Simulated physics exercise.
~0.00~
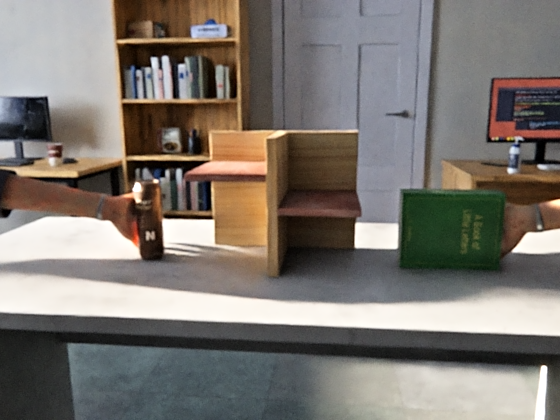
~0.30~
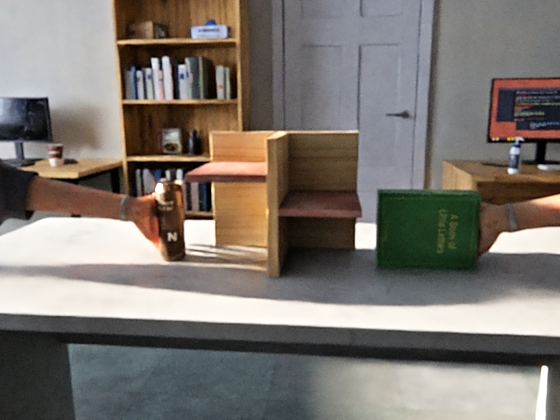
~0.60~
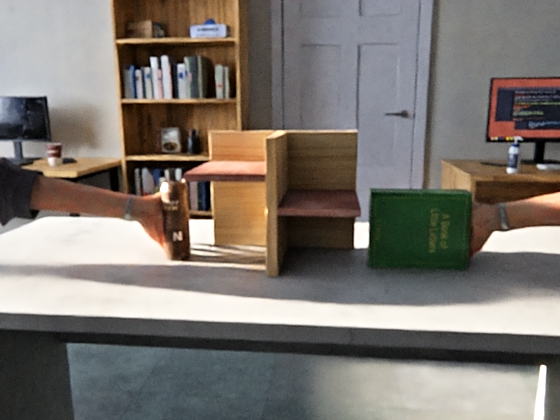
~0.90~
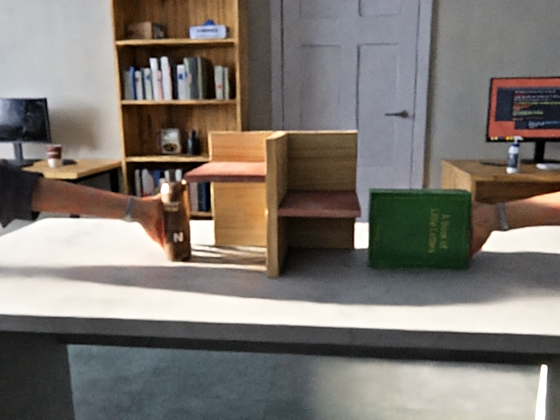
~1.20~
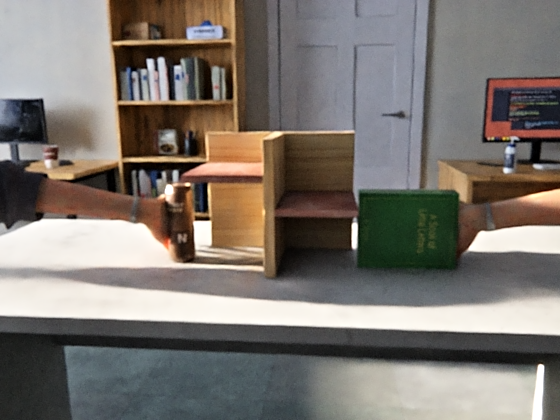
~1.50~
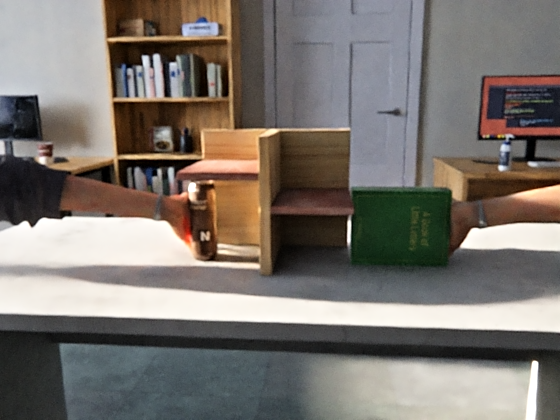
Two hands sliding a brown can and a green book toward a wooden shelf, the can entering partway, the book stopping at the edge.
